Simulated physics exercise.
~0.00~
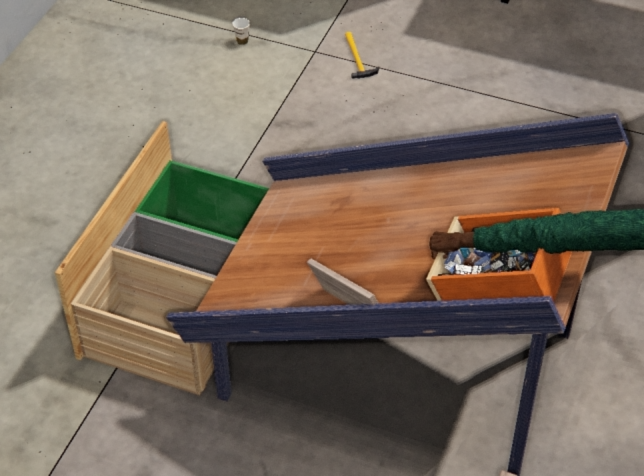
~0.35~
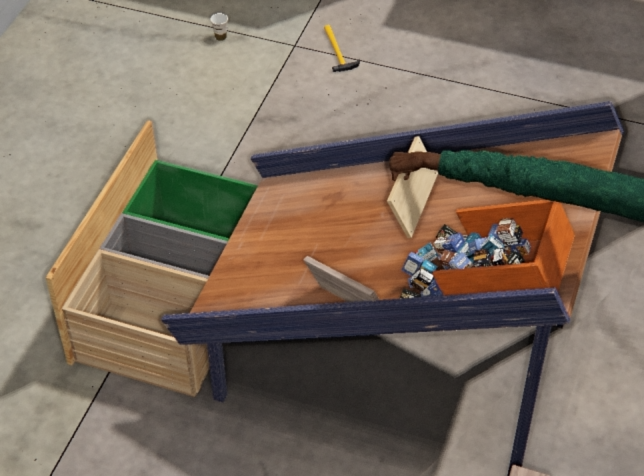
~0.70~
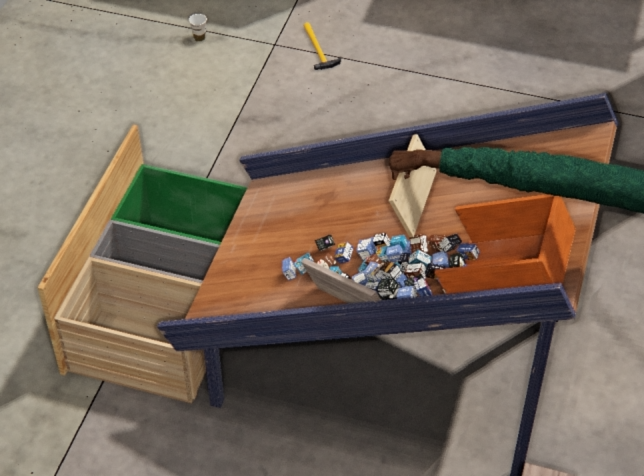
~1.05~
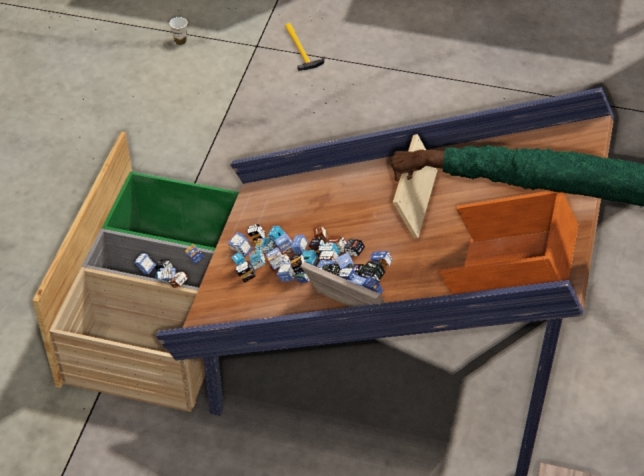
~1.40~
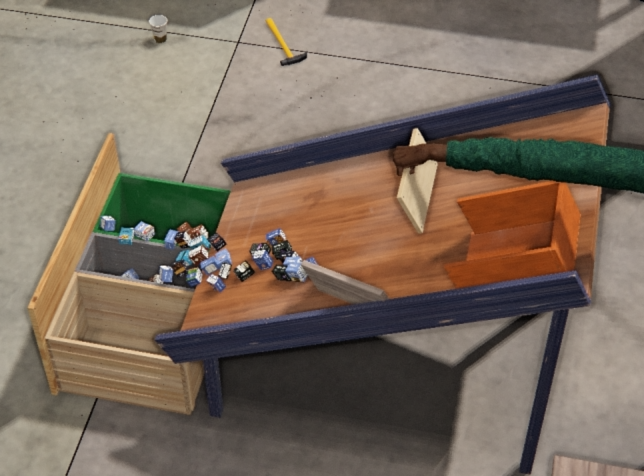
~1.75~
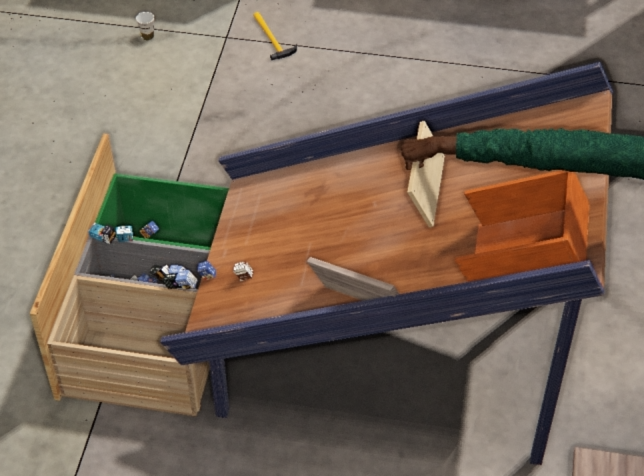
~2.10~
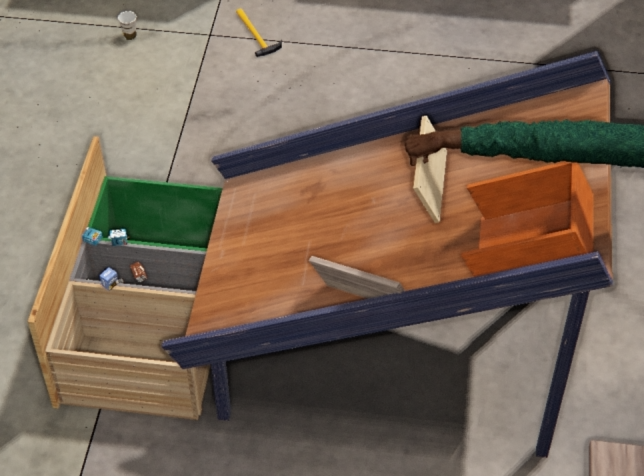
Small cartons sliding left down a wooden slope after a green-sleeved arm lifts the gate, dropping mostly into the grey bin.
